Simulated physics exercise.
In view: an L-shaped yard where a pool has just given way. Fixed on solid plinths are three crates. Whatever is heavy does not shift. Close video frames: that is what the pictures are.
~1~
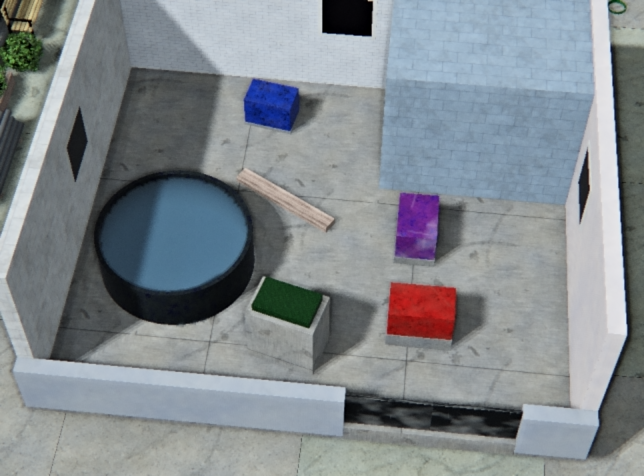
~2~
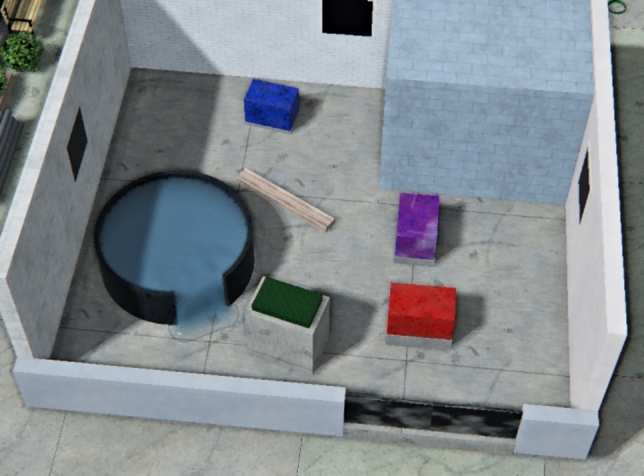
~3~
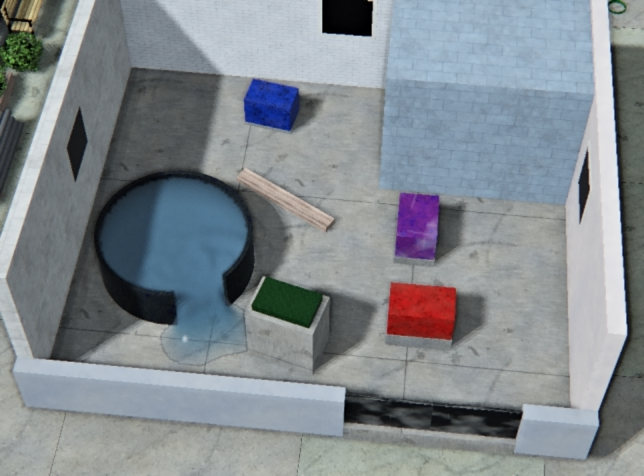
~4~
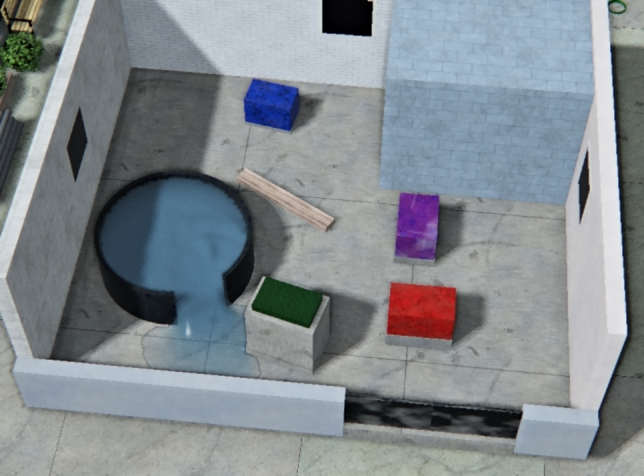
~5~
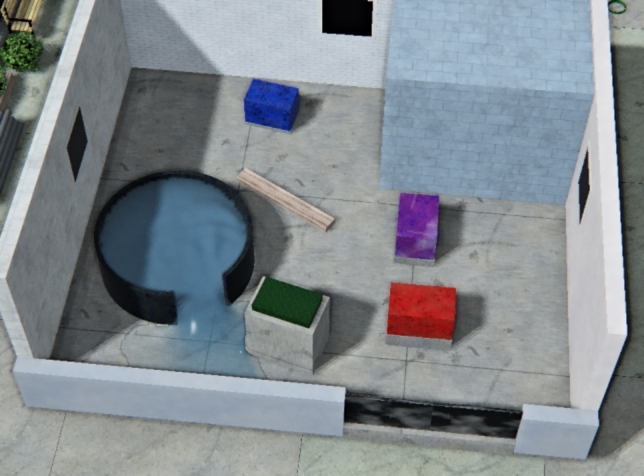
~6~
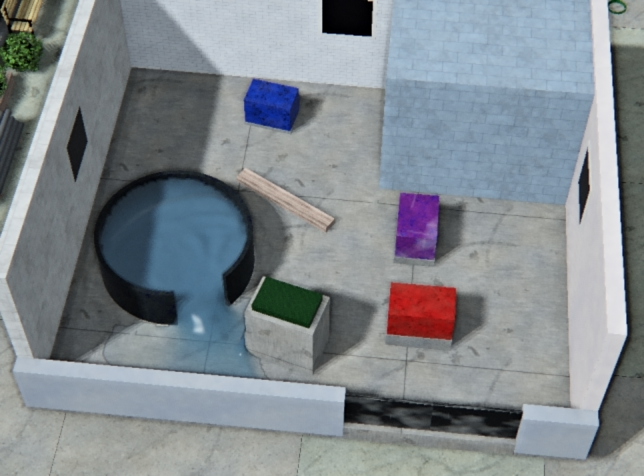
The footage shows a walled yard with a round dark pool of still water, coloured blocks and a plank; a gap then opens in the pool's front side, and water pours out, spreading across the paving beside the green-topped block.
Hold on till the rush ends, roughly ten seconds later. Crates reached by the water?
My prediction: The red crate ends up dry; the blue crate ends up wet; the purple crate ends up dry.
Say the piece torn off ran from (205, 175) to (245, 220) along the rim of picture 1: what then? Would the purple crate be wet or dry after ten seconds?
The purple crate is reached.
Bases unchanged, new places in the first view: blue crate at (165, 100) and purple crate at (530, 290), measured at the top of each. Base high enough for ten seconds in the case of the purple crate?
Purple crate: Is reached.
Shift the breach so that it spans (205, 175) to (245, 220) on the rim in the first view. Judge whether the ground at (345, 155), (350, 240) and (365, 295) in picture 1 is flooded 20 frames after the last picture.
Spot one inundated, spot two inundated, spot three inundated.
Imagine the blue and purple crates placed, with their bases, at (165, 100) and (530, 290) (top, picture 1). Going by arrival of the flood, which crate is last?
My guess is the crate marked blue.
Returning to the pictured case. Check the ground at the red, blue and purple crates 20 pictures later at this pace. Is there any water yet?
Red: Wet; blue: Dry; purple: Wet.
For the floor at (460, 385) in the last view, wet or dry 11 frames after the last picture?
That spot: Submerged.
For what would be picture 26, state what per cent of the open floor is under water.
That should be about 50 %.
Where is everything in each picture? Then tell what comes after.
In the first picture, still water in the round pool at (174, 234).
In the second picture, water pours out at (202, 306) and has run to (173, 330).
In the third picture, water pours out at (202, 308) and has run to (246, 343).
In the fourth picture, water pours out at (202, 308) and has run to (248, 378).
In the fifth picture, the front is at a hidden place, out from the gap at (202, 308).
In the sixth picture, the front is at a hidden place, out from the gap at (202, 307).
A moment on, water covers 20 % of the floor; the red crate not reached, the blue crate not reached, the purple crate not reached.
Next, water covers 30 % of the floor; the red crate water round its plinth, the blue crate not reached, the purple crate not reached.
Then, water covers 50 % of the floor; the red crate water round its plinth, the blue crate not reached, the purple crate water round its plinth.
Later, water covers 75 % of the floor; the red crate water round its plinth, the blue crate water round its plinth, the purple crate water round its plinth.
In the end, water covers 100 % of the floor; the red crate stayed above the water, the blue crate was topped, the purple crate stayed above the water.
